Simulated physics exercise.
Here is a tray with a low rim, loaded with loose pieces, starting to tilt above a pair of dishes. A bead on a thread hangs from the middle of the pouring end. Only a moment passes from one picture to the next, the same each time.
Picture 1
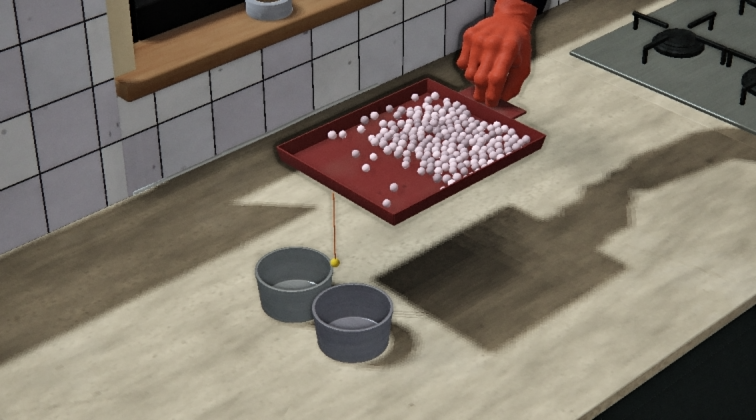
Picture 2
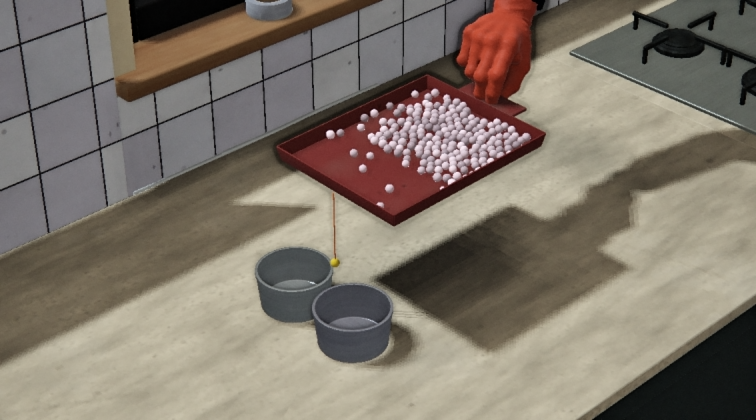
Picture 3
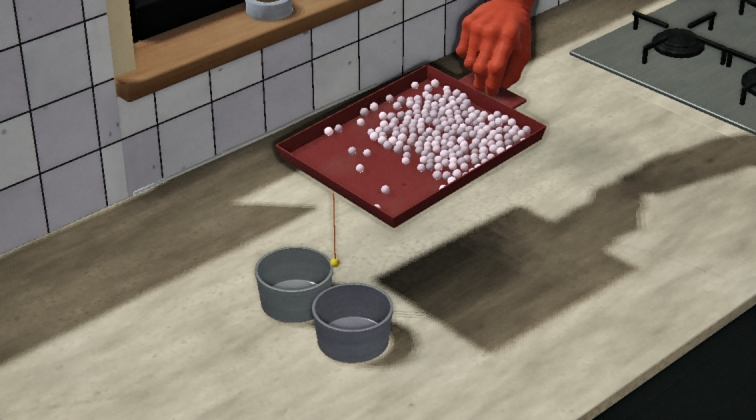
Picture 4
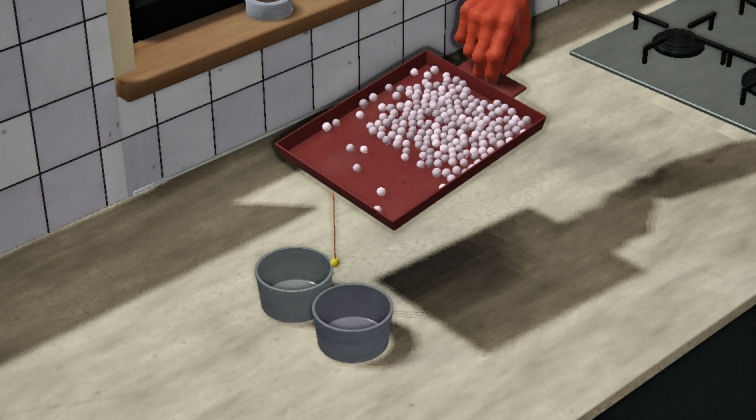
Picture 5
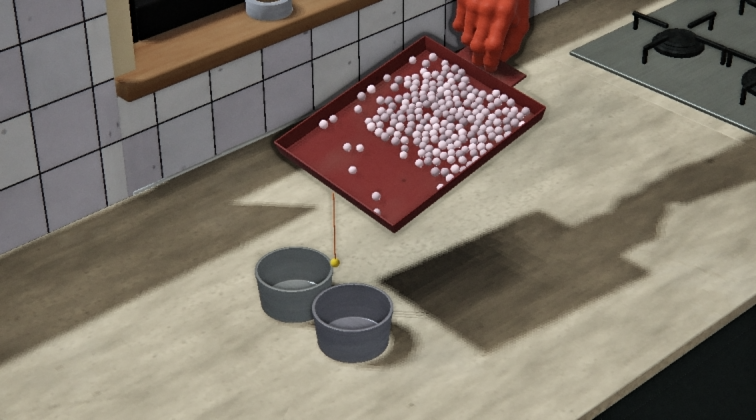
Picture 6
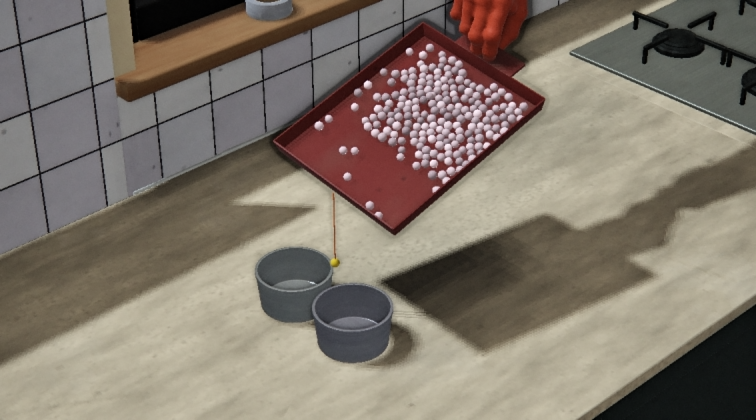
The clip opens on a red-gloved hand holding a dark red tray of pale pink beads above two gray dishes on a counter, with a small yellow bead hanging on a thread. The hand raises the tray's far side, steepening its slant toward the lower right corner, and the loose beads shift slightly.
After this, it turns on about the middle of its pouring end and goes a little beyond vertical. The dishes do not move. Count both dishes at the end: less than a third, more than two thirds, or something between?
The two hold between a third and two thirds of the load.
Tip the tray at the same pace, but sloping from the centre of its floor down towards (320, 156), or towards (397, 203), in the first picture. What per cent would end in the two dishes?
Near 20 % and 50 %.
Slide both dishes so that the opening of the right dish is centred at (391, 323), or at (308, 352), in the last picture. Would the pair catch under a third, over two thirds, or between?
One: Above two thirds. Two: Under a third.
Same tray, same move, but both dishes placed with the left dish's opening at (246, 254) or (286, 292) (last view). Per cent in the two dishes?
In turn 0 and 40 in a hundred.
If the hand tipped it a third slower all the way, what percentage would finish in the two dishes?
Close to 60 per cent.
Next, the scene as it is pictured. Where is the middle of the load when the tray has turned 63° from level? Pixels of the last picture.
At about (379, 226).
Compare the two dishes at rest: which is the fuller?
Fuller: The right dish.
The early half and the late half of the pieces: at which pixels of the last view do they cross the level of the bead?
Around (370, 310) and then (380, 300).
Soon, tray tipped steeply; about two thirds on the tray; a small part in the right dish; a small part outside both; about a quarter in the air.
A while on, tray tipped past a quarter turn; a small part on the tray; about half in the right dish; about a third outside both; a small part in the air.
Towards the end, tray tipped past a quarter turn; about half in the right dish; about half outside both.
Finally, tray tipped past a quarter turn; about half in the right dish; none in the left dish; about half outside both.
